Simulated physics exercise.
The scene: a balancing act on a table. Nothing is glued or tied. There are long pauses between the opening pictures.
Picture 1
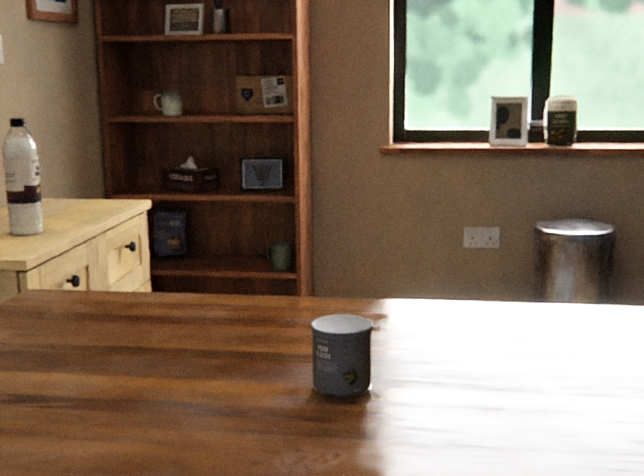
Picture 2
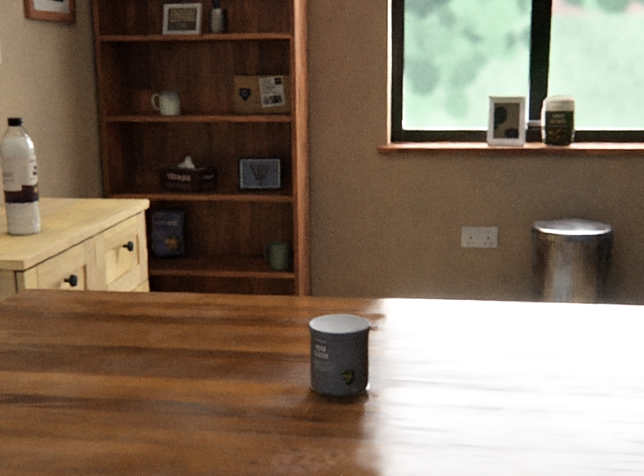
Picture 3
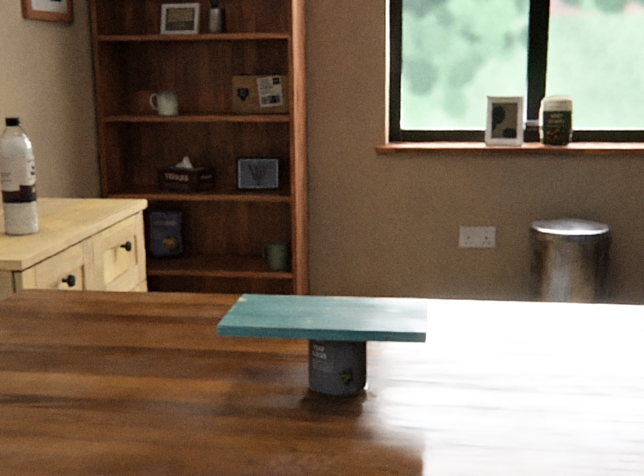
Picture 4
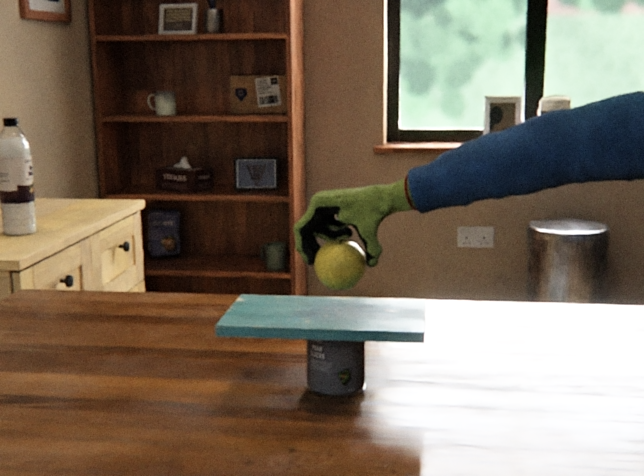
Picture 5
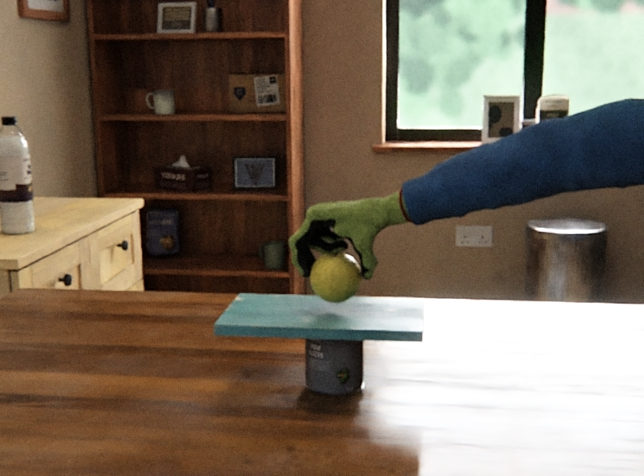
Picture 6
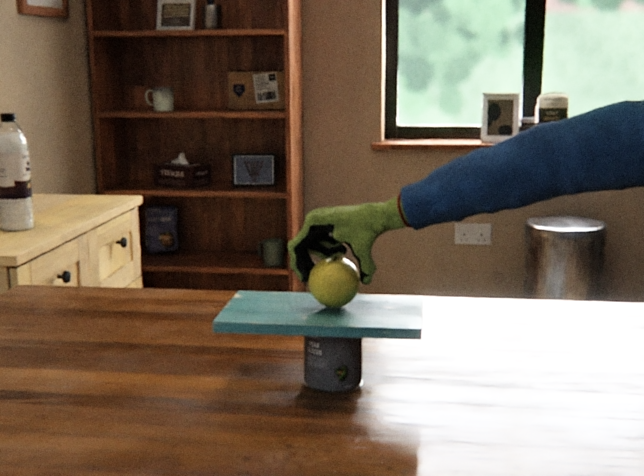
A teal board appears on a grey tin, and a gloved hand lowers a yellow apple onto it.
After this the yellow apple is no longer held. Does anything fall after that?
It stays up.
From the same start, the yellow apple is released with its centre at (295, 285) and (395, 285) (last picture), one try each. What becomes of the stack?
In the first case it stays up; in the second case it holds.
Then, 0.20 s later than the last frame, all is still.
Then, 0.50 s later than the last frame, yellow apple resting near (334, 283).
When it is over, all 3 as before. End places, in pixels of the last picture, yellow apple near (334, 283). The stack keeps its balance.
